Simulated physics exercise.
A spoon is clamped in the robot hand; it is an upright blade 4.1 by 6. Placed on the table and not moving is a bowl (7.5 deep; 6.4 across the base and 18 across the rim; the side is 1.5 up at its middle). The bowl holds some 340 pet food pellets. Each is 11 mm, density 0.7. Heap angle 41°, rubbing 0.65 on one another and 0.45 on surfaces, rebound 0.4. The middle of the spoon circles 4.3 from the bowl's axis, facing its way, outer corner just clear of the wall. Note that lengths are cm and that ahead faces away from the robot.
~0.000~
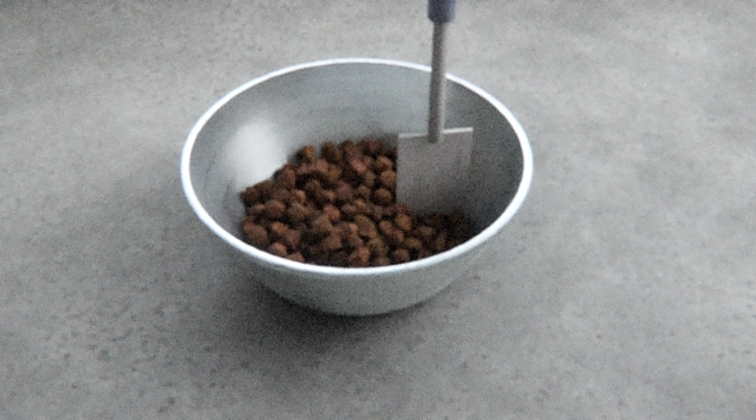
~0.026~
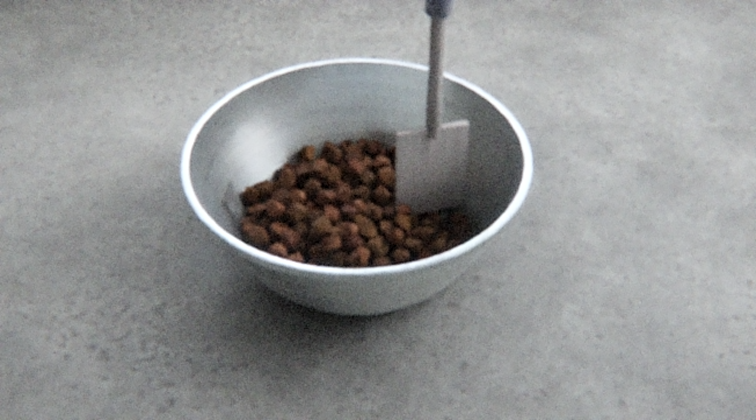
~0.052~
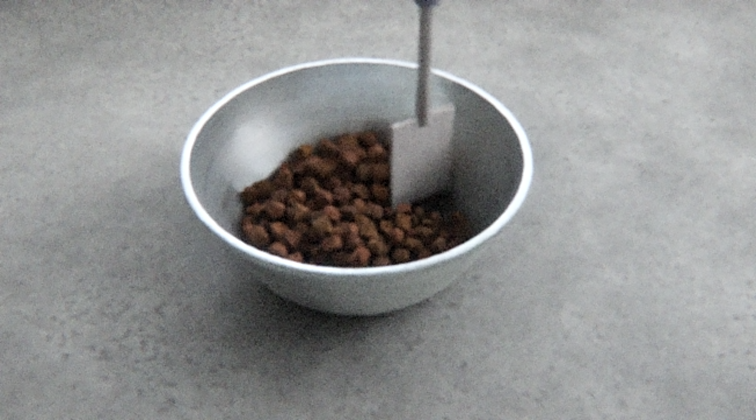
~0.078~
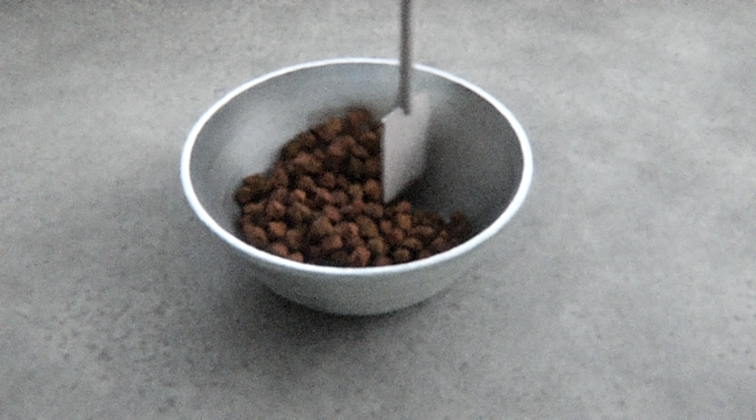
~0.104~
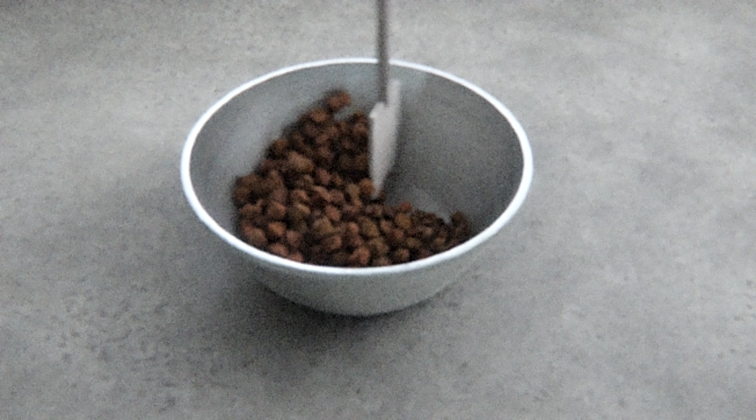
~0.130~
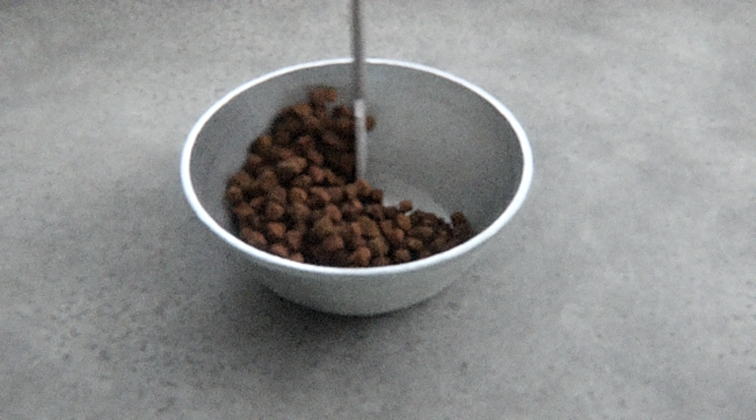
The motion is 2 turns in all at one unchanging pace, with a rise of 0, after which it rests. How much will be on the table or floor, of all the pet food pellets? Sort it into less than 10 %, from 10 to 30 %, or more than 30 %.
It goes in from 10 to 30 %.
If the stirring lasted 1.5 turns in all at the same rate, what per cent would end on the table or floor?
Roughly 15 percent would end up there.
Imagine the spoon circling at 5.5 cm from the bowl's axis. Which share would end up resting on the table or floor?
In that case some 0 per cent.
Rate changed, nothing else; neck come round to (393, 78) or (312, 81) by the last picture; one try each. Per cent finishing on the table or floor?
About 10 and 35 %.
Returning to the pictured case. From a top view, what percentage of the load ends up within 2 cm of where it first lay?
Estimate: 5 per cent.
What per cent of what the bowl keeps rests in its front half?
About 35 per cent.
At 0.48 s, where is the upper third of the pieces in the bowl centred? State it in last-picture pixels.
(459, 168), roughly.
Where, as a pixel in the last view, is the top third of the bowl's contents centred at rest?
The centre sits around (392, 154) in the last picture.
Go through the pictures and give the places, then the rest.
In the first picture, the spoon neck at (437, 110), 0° round; upper third of the load around (347, 213), from x 250 to 465, top at y 150; 338 in the bowl.
In the second picture, the spoon neck at (434, 105), 6° round; upper third of the load around (348, 212), from x 250 to 465, top at y 150.
In the third picture, the spoon neck at (424, 93), 23° round; upper third of the load around (342, 209), from x 250 to 465, top at y 140.
In the fourth picture, the spoon neck at (406, 82), 42° round; upper third of the load around (337, 199), from x 245 to 465, top at y 120.
In the fifth picture, the spoon neck at (384, 75), 60° round; upper third of the load around (325, 195), from x 240 to 465, top at y 100.
In the sixth picture, the spoon neck at (359, 73), 79° round; upper third of the load around (313, 186), from x 235 to 465, top at y 95; 338 in the bowl.
After 0.48 s, 330° round, highest piece 9 above the table; 316 in the bowl, 20 on the table or floor, 2 in flight or on the tool.
After 0.83 s, 220° round, highest piece 9 above the table; 286 in the bowl, 47 on the table or floor, 5 in flight or on the tool.
After 1.20 s, 0° round, highest piece 8 above the table; 274 in the bowl, 64 on the table or floor.
After 1.90 s, 0° round, highest piece 7 above the table; 274 in the bowl, 64 on the table or floor.
In the end, 274 in the bowl, 64 on the table or floor. That is 19 % on the table or floor.
